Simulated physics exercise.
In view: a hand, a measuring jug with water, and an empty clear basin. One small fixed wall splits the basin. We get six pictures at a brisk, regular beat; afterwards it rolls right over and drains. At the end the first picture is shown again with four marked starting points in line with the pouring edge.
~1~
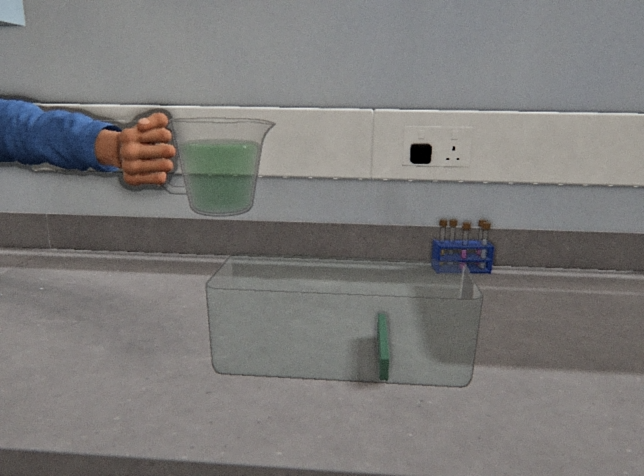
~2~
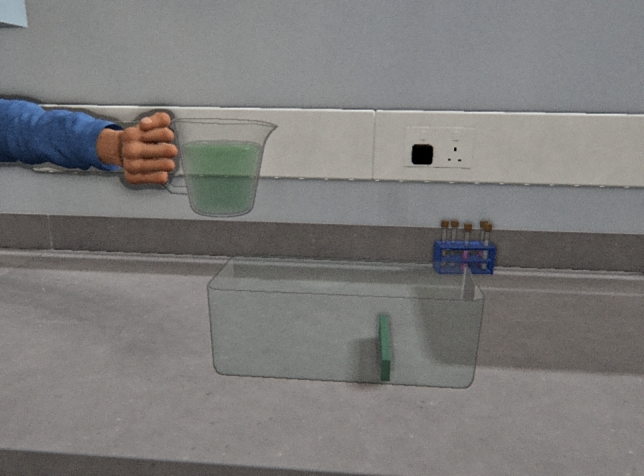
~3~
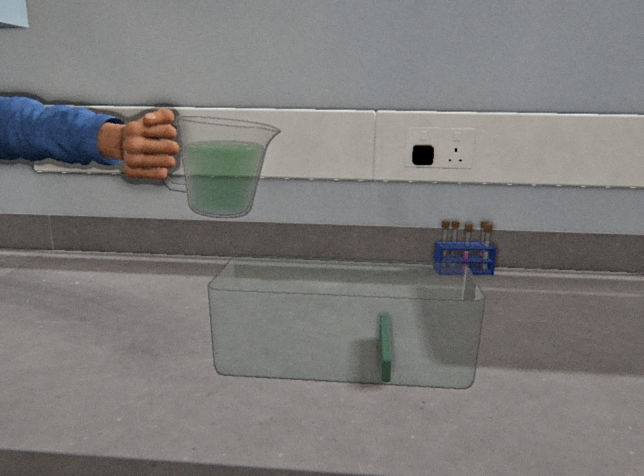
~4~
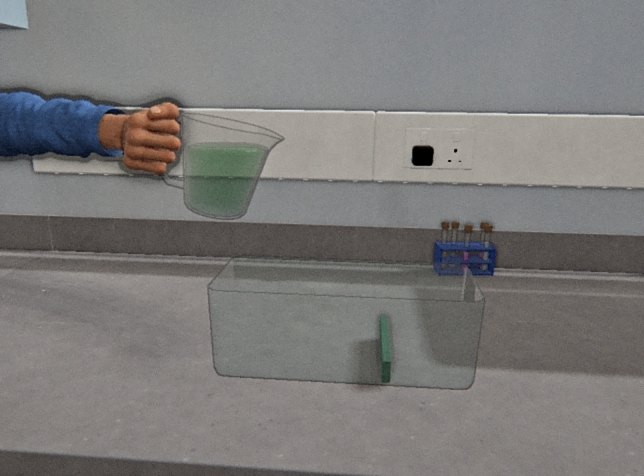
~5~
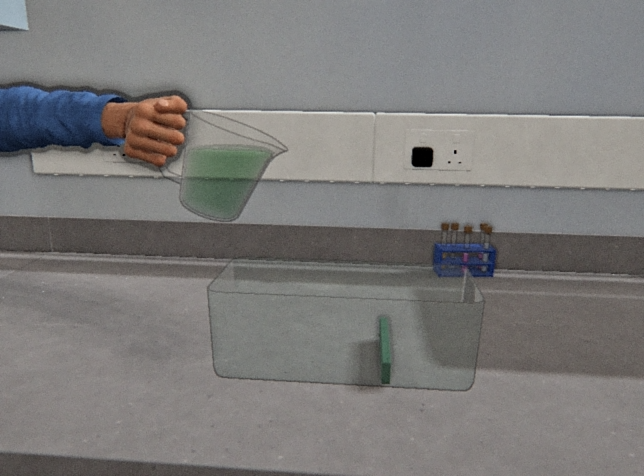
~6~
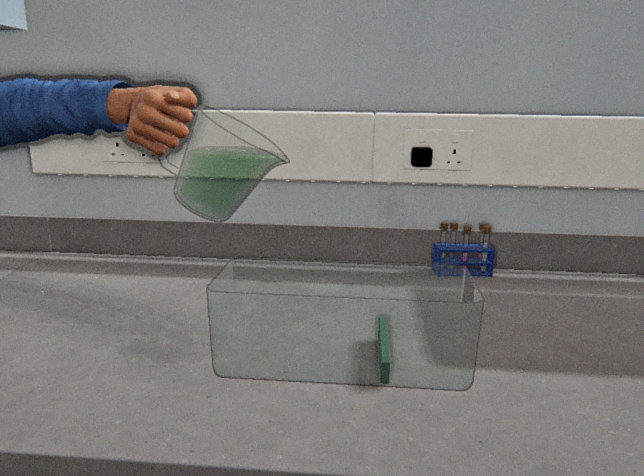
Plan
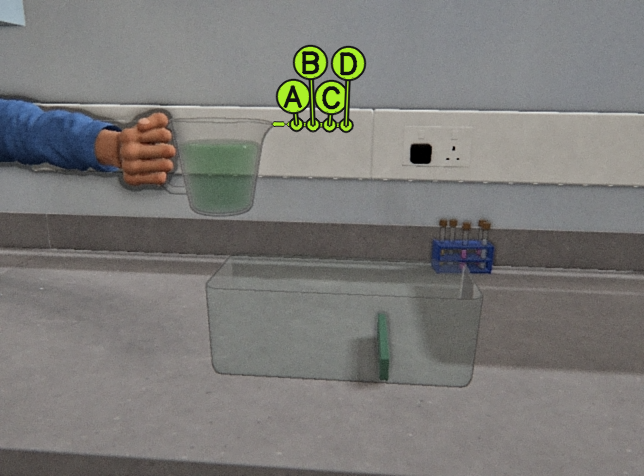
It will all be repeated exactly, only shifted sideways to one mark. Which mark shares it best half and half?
Place C.
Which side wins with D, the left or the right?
The right one.
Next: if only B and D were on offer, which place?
Place D.
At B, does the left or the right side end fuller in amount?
More ends on the left.
On the marked copy, A at (296, 124); B at (312, 124); C at (329, 125); D at (346, 125).
Choosing A, about 88 % ends left of the wall and 9 % right of it.
Choosing B, about 88 % ends left of the wall and 10 % right of it.
Choosing C, about 52 % ends left of the wall and 47 % right of it.
Choosing D, about 27 % ends left of the wall and 72 % right of it.
